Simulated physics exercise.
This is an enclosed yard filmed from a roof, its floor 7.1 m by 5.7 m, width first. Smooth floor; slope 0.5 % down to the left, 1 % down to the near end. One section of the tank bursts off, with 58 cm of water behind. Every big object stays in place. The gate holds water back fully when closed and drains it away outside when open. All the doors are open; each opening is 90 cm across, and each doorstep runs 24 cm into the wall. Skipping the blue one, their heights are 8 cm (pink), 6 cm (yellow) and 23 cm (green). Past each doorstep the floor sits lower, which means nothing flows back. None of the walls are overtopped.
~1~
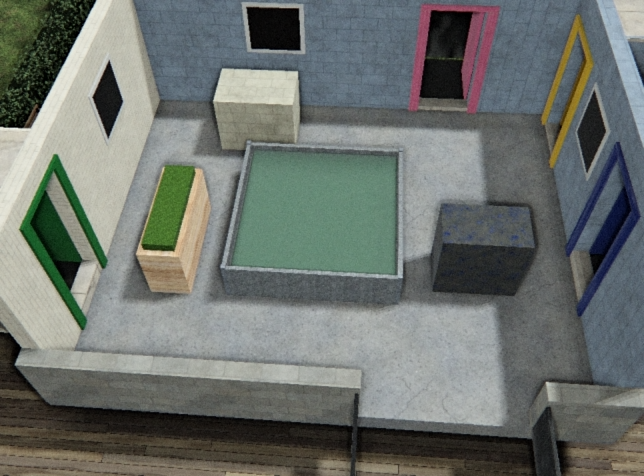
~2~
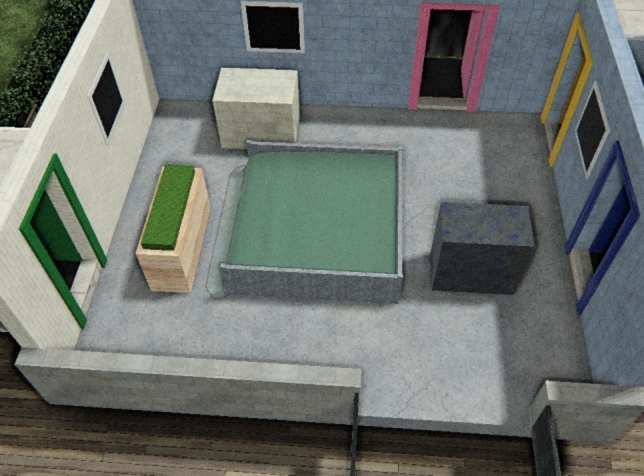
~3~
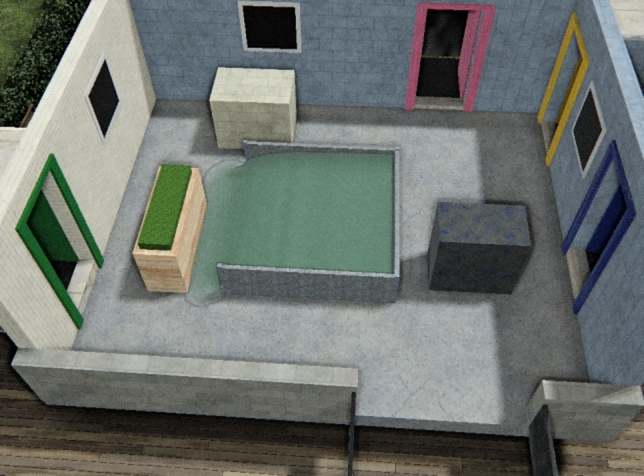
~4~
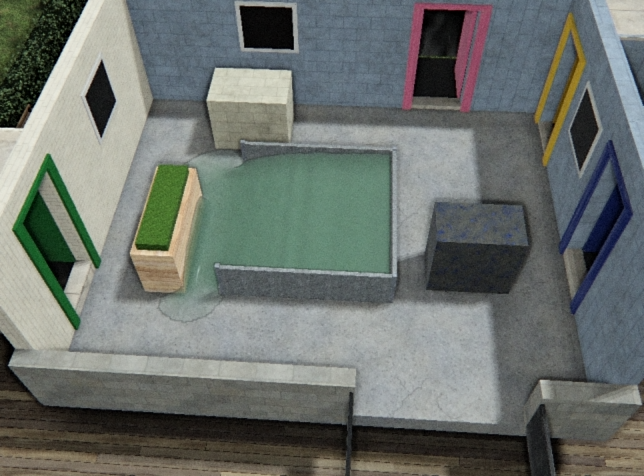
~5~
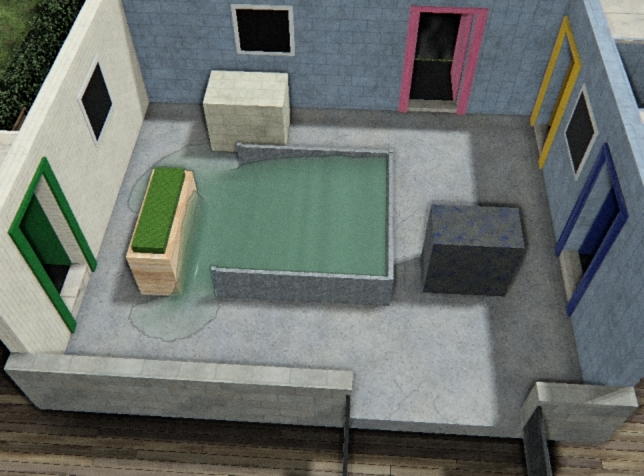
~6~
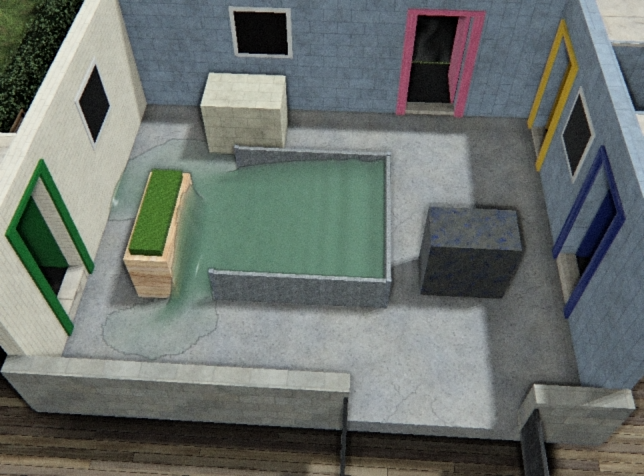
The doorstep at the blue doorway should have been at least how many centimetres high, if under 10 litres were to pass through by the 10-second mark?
At least some 7.5 cm.
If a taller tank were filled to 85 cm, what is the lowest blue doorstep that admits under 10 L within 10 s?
It would take a step of about 15 cm.
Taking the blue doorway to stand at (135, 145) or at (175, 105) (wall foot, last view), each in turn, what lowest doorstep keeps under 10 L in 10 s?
28 and 36 cm.
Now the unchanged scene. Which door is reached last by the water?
It's the blue one.
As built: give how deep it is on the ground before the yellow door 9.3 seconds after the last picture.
6.5 cm.
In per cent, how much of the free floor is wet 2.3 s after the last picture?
I'd say near 45 percent is wet.
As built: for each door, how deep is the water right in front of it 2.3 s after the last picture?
In cm - pink: 0, yellow: 0, green: 13, blue: 0.
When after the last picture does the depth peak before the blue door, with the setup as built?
Around 8.5 seconds.
Then, 0.7 s after the last picture water covers 25 % of the floor, deepest (46 cm) near (209, 271); it has not reached the blue door.
Then, 2.3 s after the last picture water covers 45 % of the floor, deepest (34 cm) near (147, 108); it has not reached the blue door.
Then, 9.3 s after the last picture water covers 100 % of the floor, deepest (16 cm) near (61, 361); 11 cm at the blue door, 0 litres in over its 17 cm doorstep.
At the blue door as built, the water peaked near 12 cm, 8.7 s after the last picture.
Run again over the same 10 s with other heights there, 19 litres in over 6 cm, 3 litres over 9.5 cm. The limit of 10 litres is kept from about 7.5 cm up.
